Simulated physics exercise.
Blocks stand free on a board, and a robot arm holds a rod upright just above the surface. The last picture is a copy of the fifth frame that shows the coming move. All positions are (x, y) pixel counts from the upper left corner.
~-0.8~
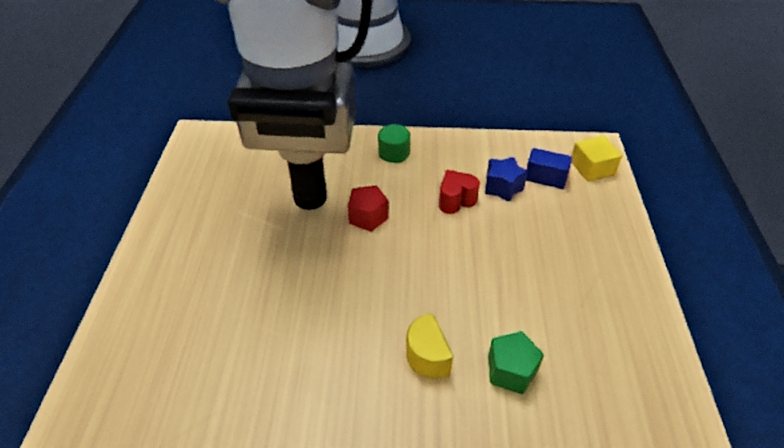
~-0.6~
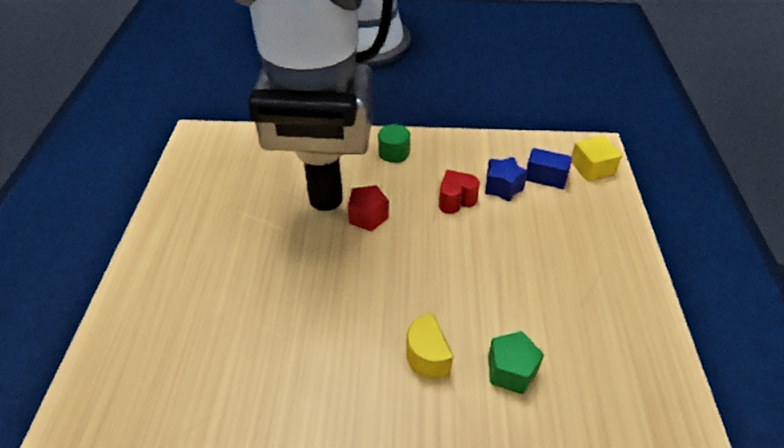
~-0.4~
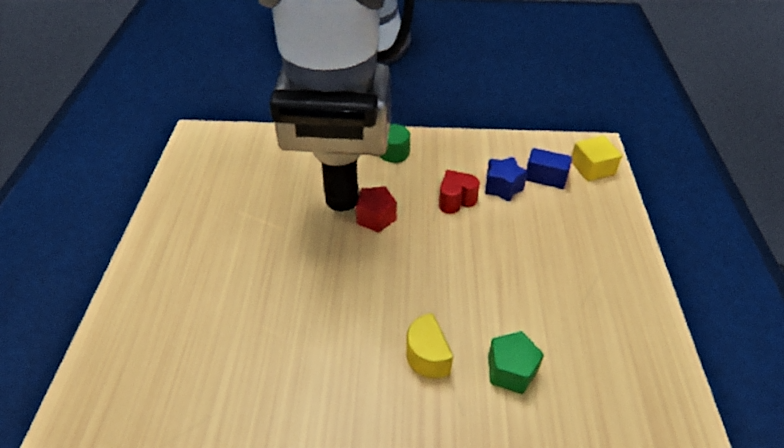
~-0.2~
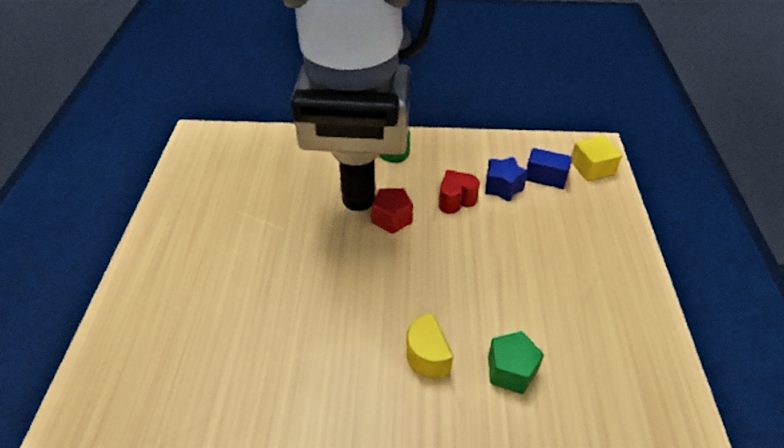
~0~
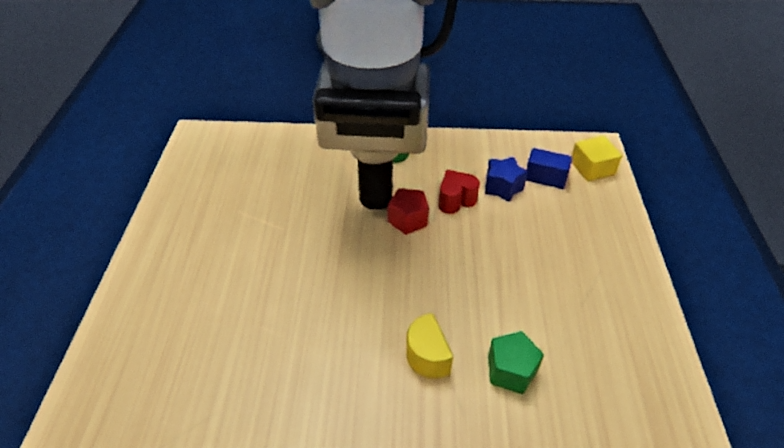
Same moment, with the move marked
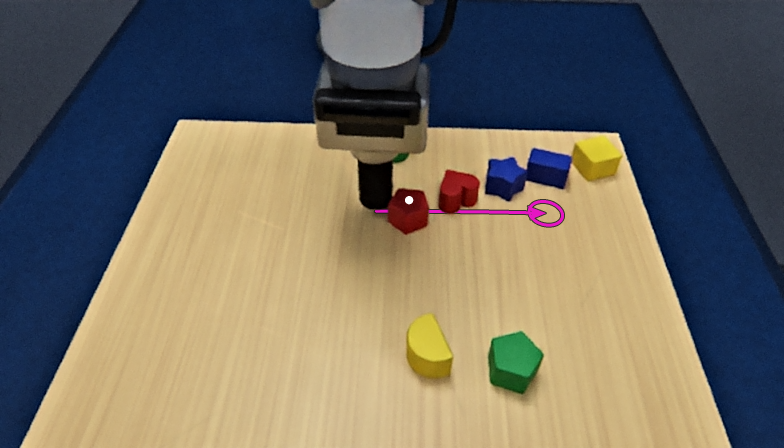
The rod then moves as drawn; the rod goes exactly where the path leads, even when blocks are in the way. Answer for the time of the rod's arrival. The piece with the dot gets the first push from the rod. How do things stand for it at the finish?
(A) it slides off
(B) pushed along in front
I choose A.
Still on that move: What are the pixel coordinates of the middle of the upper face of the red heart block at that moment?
Close to (492, 170).
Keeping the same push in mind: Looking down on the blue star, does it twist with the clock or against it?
Spin direction: Clockwise.
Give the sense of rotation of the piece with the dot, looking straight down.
It spins with the clock.
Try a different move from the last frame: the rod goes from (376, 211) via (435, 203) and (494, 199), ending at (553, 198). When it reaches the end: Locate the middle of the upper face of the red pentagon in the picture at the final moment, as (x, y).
Its top middle is near (450, 209).
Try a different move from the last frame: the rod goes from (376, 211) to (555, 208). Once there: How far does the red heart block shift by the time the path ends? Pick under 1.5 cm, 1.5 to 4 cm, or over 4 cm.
Net shift: Above 4 cm.
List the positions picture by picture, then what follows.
The first picture shows tip of the rod (311, 199), middles of tops, red pentagon (367, 197), red heart block (458, 181), blue star (506, 168), blue rectangle (551, 158).
The second picture shows rod (326, 200), nothing pushed.
The third picture shows rod (342, 201), red pentagon (376, 198).
The fourth picture shows rod (359, 200), red pentagon (392, 199).
The fifth picture shows rod (376, 199), red pentagon (409, 200), red heart block (458, 181), blue star (506, 168), blue rectangle (551, 158).
The line goes from (376, 211) to (546, 213); the dot is on the red pentagon.
The first path, step by step. One third of the way, rod (434, 200); red pentagon (459, 212), turned 30° clockwise; red heart block (465, 180), turned 15° anticlockwise.
Two thirds of the way, rod (492, 200); red pentagon (476, 219), turned 60° clockwise; red heart block (491, 171), turned 95° anticlockwise; blue star (513, 156), turned 35° clockwise.
At the end, rod (549, 201); red pentagon (476, 219), turned 60° clockwise; red heart block (492, 170), turned 100° anticlockwise; blue star (514, 155), turned 35° clockwise; blue rectangle unmoved.
